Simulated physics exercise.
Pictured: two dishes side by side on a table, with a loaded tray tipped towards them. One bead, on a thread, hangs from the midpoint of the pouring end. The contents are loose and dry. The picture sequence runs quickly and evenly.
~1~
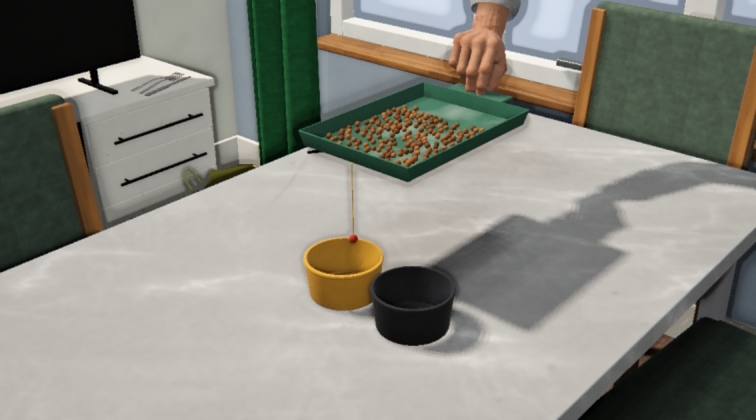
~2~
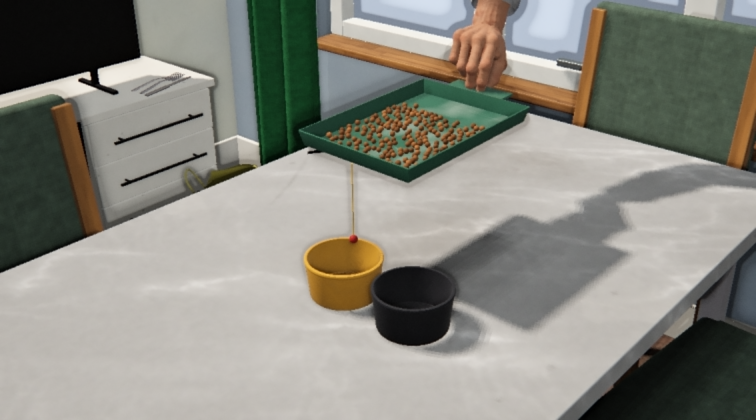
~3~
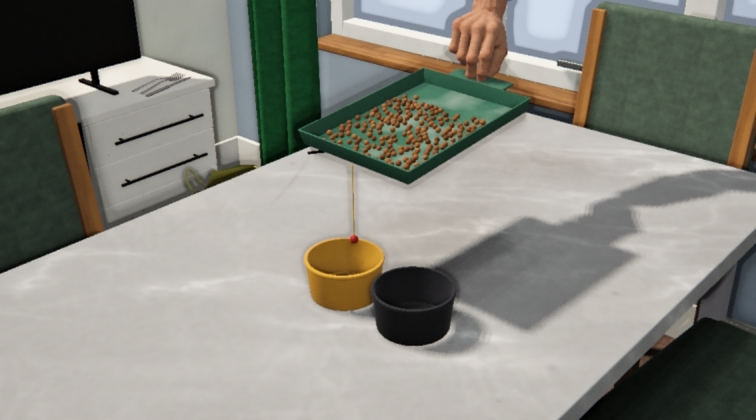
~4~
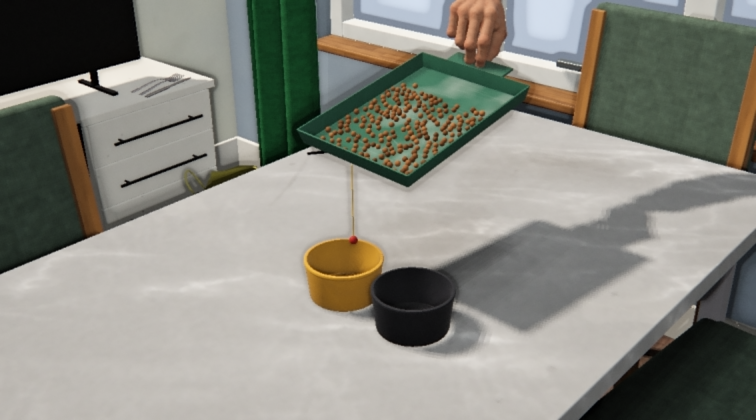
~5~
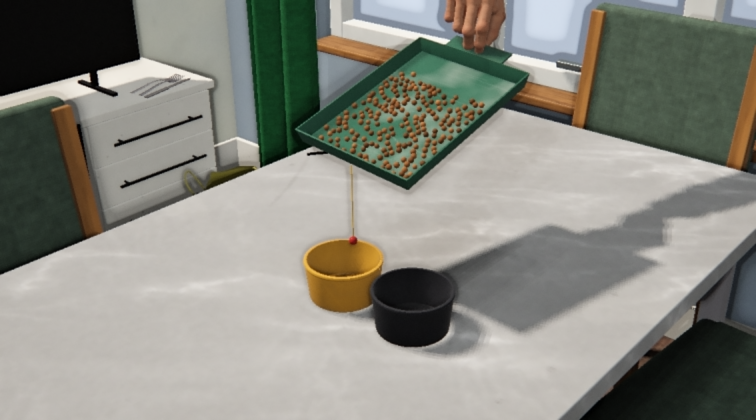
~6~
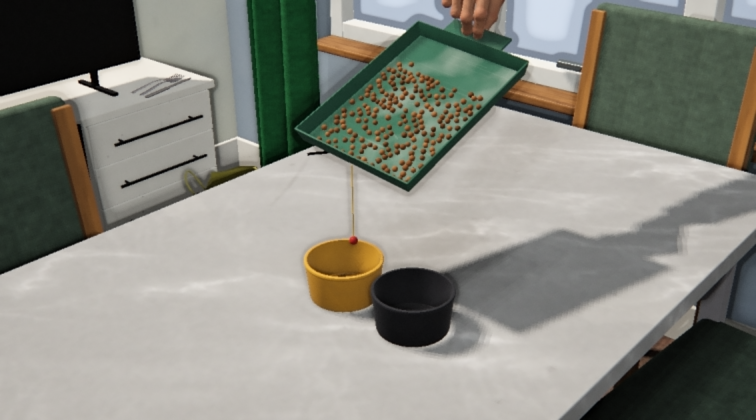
On a pale tabletop, a hand raising the handle end of a green tray of small brown balls near yellow and black dishes.
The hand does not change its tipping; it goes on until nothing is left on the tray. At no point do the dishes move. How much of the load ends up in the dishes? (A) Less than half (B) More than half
The answer is B.
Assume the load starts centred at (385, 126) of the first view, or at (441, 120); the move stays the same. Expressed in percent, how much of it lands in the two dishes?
Close to 80 in a hundred, then close to 70 in a hundred.
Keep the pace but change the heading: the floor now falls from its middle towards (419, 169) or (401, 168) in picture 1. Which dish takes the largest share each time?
The first try favours the right of the two, the second the right of the two.
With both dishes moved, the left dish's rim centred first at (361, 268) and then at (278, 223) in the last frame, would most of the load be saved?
Taking the places in turn, it's past half and then shy of half.
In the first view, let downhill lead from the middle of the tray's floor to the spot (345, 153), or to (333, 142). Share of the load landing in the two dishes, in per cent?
In order, some 20 % and some 0 %.
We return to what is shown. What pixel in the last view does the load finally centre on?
About (404, 318).
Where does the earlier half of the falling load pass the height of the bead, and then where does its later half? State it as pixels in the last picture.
Roughly at (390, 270) first, and then at (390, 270).
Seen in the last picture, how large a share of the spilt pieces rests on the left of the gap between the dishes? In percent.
70 %, near enough.
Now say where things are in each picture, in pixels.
The first frame shows corners of the pouring end at (304, 130) and (408, 166), level; middle of the load at (407, 135), cereal balls; left dish at (317, 286); right dish at (386, 320); bead on its thread at (354, 239).
The second frame shows corners of the pouring end at (304, 130) and (408, 167), level; middle of the load at (408, 134).
The third frame shows corners of the pouring end at (304, 129) and (408, 169), tipped barely, lowest at the right corner; middle of the load at (408, 130).
The fourth frame shows corners of the pouring end at (302, 129) and (407, 173), tipped a little, lowest at the right corner; middle of the load at (407, 124).
The fifth frame shows corners of the pouring end at (301, 128) and (406, 176), tipped clearly, lowest at the right corner; middle of the load at (405, 119).
The sixth frame shows corners of the pouring end at (300, 128) and (406, 179), tipped clearly, lowest at the right corner; middle of the load at (404, 116), most on the move; left dish at (318, 288); right dish at (387, 321).
Soon, tray tipped steeply; nearly all on the tray; a stray few in the right dish; a small part in the air.
A while on, tray tipped past a quarter turn; a small part on the tray; about half in the right dish; a small part in the left dish; a small part outside both; about a quarter in the air.
Towards the end, tray tipped past a quarter turn; about two thirds in the right dish; a small part in the left dish; about a quarter outside both.
Finally, tray tipped past a quarter turn; about two thirds in the right dish; a small part in the left dish; about a quarter outside both.
